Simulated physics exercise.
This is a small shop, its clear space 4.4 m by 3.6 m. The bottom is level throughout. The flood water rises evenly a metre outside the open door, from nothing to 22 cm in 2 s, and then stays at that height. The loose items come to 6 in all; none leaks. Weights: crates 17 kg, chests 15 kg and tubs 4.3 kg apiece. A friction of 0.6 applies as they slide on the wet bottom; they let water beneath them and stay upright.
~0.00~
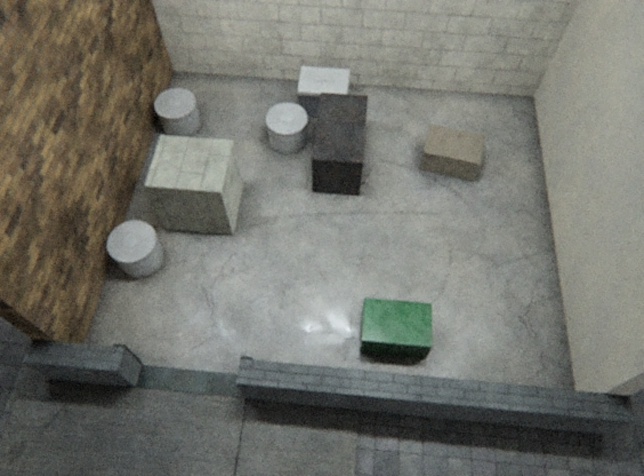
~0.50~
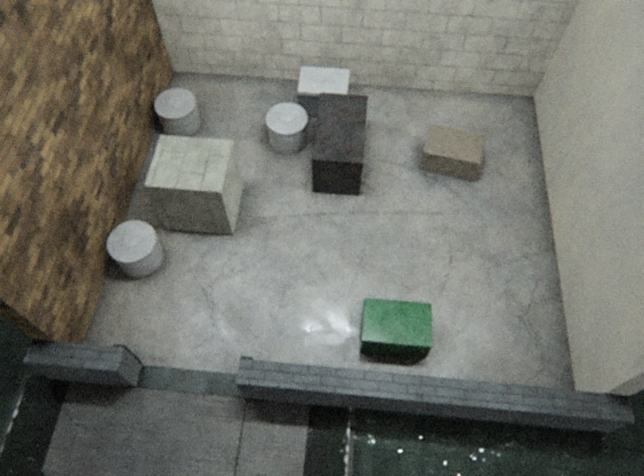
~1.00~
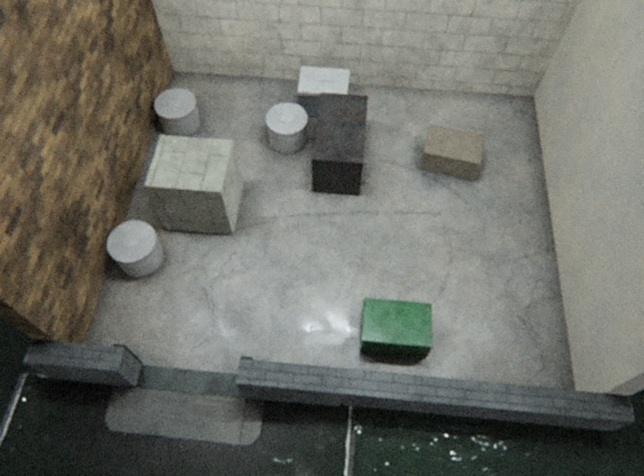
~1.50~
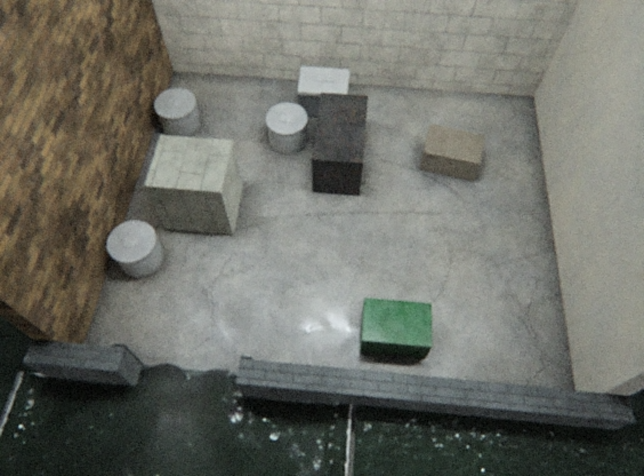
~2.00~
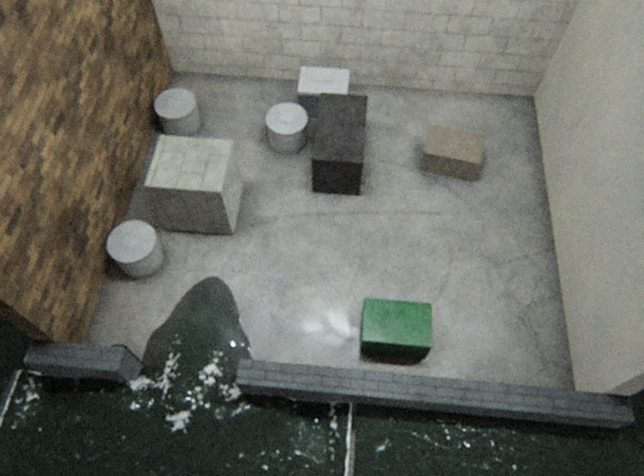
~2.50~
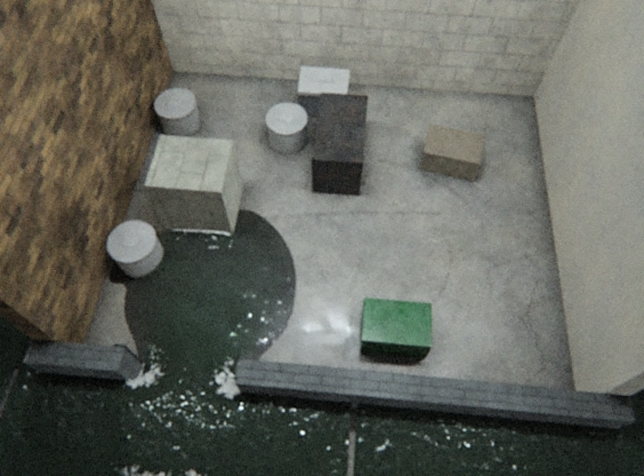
Dark water rises outside the low wall, then spreads through the gap across the grey floor.
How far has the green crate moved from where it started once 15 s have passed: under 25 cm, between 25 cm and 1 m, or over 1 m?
Expect it to be pushed part of a metre.
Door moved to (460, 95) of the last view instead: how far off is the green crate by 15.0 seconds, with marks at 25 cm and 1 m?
The green crate drifts well away.
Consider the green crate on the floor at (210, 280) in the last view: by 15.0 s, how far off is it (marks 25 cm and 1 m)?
I'd say it goes a long distance.
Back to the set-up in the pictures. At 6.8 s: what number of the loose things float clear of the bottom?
At that moment it comes to 3.
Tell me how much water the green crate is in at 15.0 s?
About 8 cm.
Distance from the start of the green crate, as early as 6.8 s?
Roughly 0 cm.
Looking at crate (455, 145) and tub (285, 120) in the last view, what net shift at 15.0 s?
Net displacement, in order: 200 cm; 140 cm.
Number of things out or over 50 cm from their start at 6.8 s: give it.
Tally: 3.
After 3.5 s the green crate is near (398, 322), 0.0 m from its start, aground; 1 afloat.
After 6.8 s the green crate is near (398, 322), 0.0 m from its start, aground; 3 afloat.
After 11.0 s the green crate is near (398, 322), 0.0 m from its start, aground; 5 afloat.
After 15.0 s the green crate is near (336, 294), 0.6 m from its start, afloat; 6 afloat.
